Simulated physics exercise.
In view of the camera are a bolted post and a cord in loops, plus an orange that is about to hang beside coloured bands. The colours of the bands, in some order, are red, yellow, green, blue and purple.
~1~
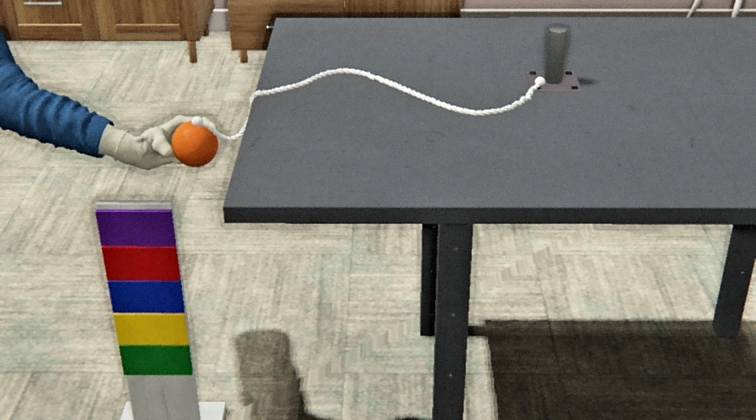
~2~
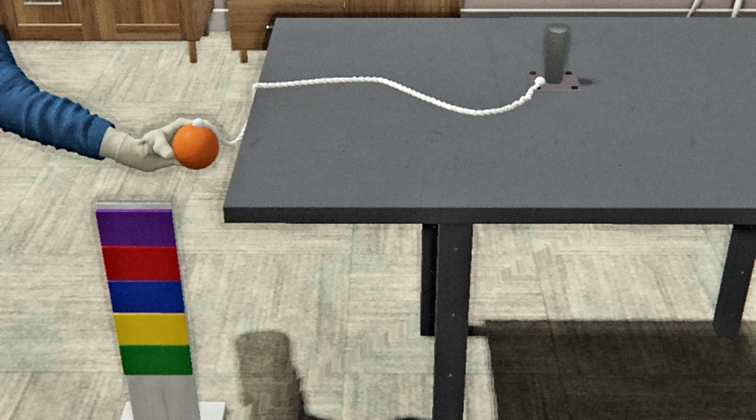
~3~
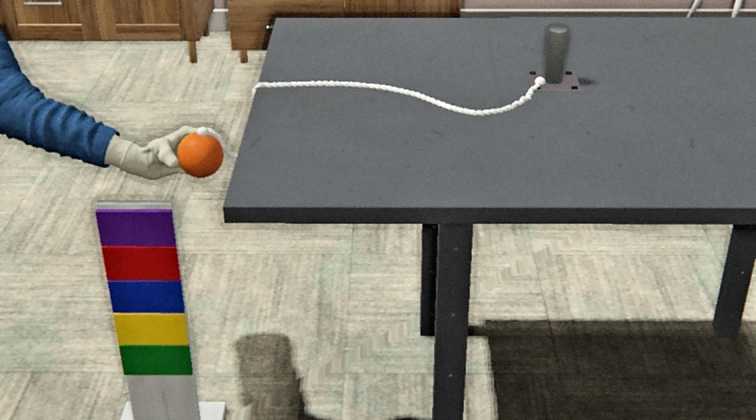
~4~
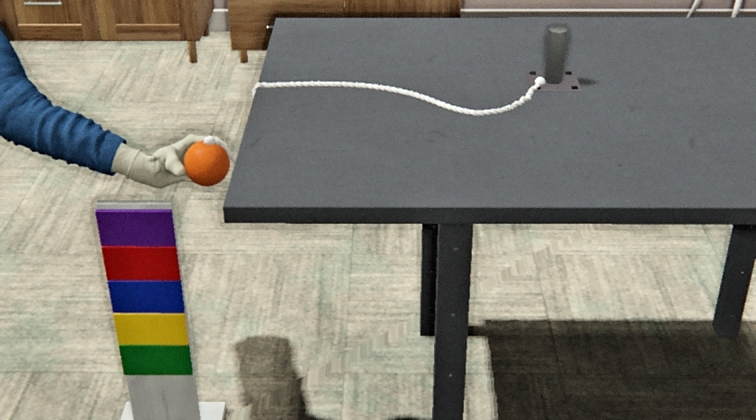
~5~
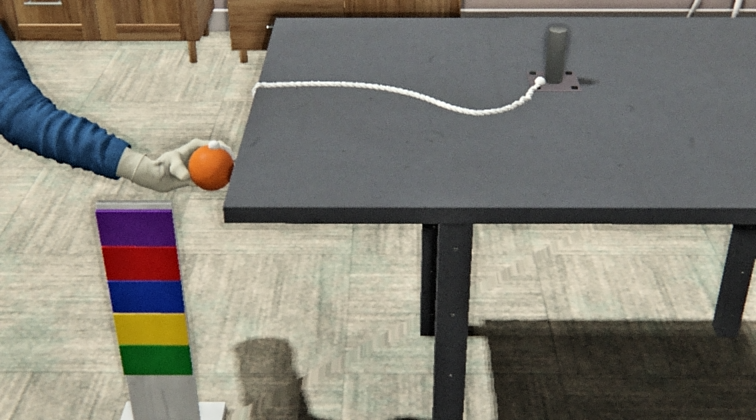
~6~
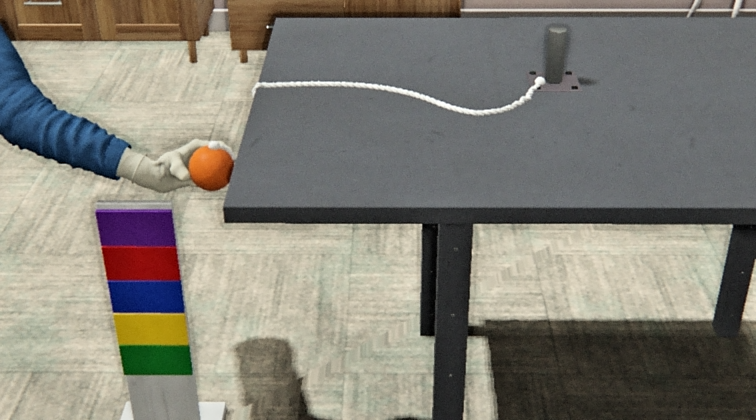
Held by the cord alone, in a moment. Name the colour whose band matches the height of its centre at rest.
That would be blue.
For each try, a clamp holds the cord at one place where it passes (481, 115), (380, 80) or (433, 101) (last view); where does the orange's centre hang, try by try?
Roughly (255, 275), (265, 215) and (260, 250), in that order.
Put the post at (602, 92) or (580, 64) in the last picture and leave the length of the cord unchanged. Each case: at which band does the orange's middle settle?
Going case by case, it's red and then red.
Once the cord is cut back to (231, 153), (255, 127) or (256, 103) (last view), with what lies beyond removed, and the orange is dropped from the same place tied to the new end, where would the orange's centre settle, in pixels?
Try by try: (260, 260), (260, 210) and (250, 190).
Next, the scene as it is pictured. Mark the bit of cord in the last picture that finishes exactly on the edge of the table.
The point at (316, 84).
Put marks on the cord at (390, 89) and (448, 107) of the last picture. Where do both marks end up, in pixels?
Roughly (328, 89) for the first and (398, 87) for the second.
Soon after, orange near (266, 263); level with red.
After that, orange near (266, 272); level with blue.
In the end, orange near (265, 280); level with blue. Its centre hangs level with the blue band.
